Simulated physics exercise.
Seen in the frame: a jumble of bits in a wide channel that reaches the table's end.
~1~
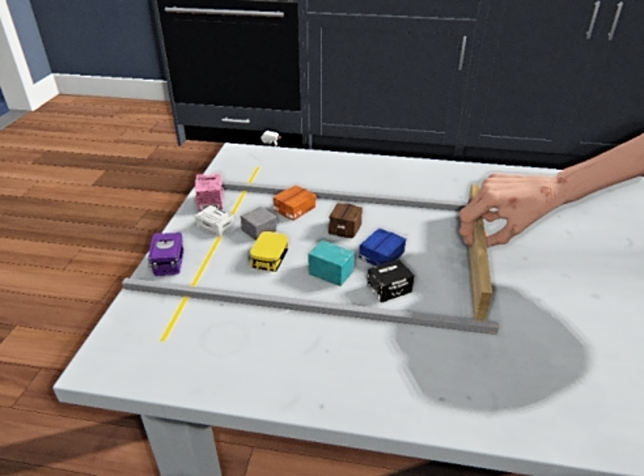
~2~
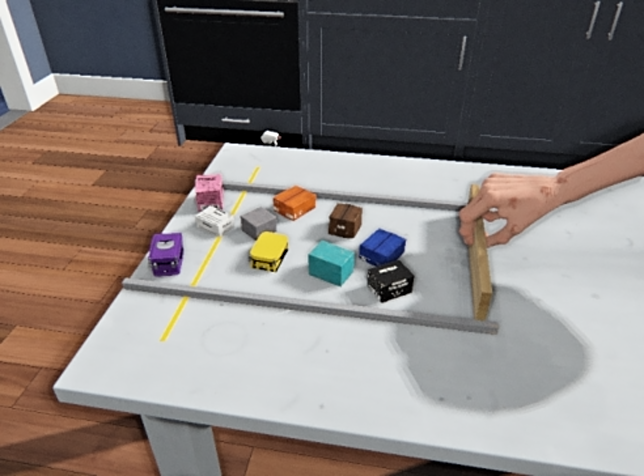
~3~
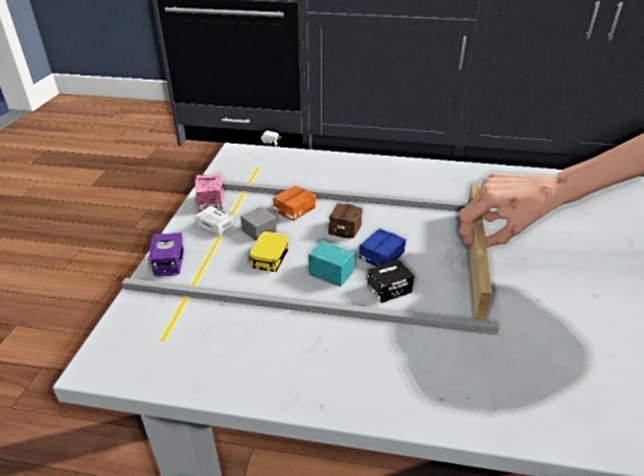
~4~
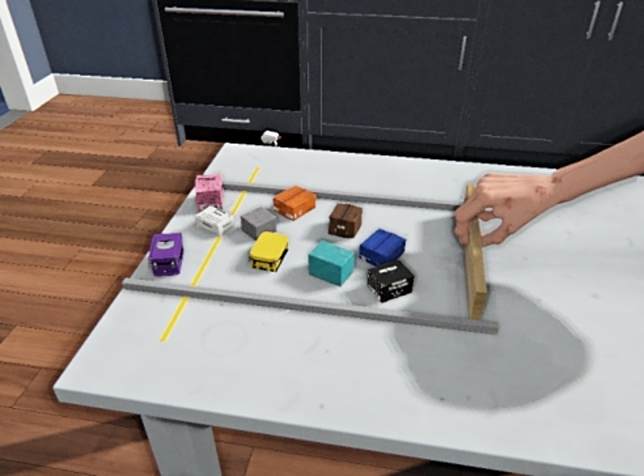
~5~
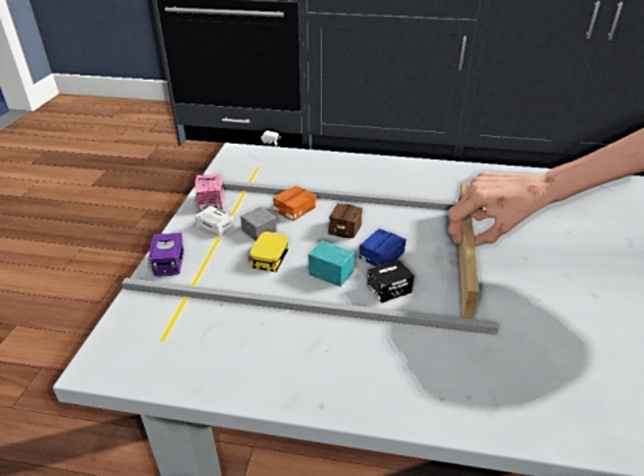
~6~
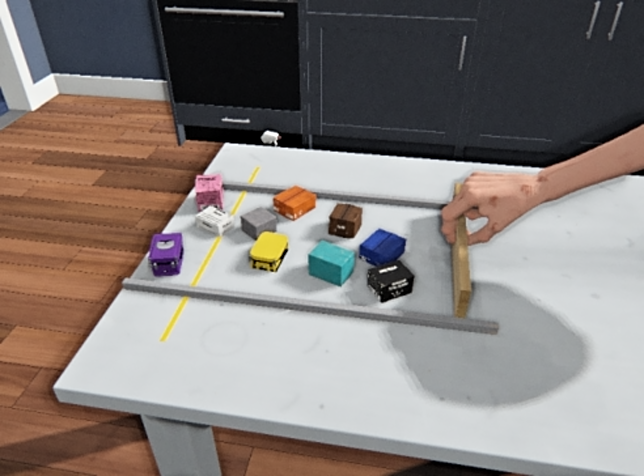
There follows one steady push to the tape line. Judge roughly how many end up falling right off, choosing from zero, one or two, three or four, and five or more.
Most likely one of them, or two, will slide off.
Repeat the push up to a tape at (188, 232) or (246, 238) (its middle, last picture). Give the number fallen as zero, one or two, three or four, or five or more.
The first spot would give more than four falling and the second not one.
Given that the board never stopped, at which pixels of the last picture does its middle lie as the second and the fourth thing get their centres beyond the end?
I'd put the first at about (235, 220) and the next at about (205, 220).
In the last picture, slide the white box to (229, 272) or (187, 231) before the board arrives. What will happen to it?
One after the other: It keeps its spot; it ends up falling.
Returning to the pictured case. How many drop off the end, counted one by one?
Fallen: 2.
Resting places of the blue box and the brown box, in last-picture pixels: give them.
In the last picture the blue box sits around (209, 222) and the brown box around (220, 203).
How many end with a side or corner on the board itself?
In total, 4.
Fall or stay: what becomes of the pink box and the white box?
Pink box is gone; white box is gone.
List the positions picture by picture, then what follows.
Purple case (167, 254); pink box (210, 192); white box (215, 221); board (477, 246); tape (221, 235), in the first frame.
Pink box (210, 193); grey block (259, 224), in the second frame.
White box (215, 221); orange box (295, 203), in the third frame.
Purple case (168, 255); board (472, 246), in the fourth frame.
Pink box (210, 193); yellow case (270, 252), in the fifth frame.
Purple case (168, 255); pink box (210, 193); white box (215, 221); board (459, 245); tape (221, 235), in the sixth frame.
Soon after, none off yet; purple case at rest near (168, 255); pink box at rest near (210, 193); white box at rest near (215, 221).
In the end, the number that fall off is one or two; gone, white box and pink box.
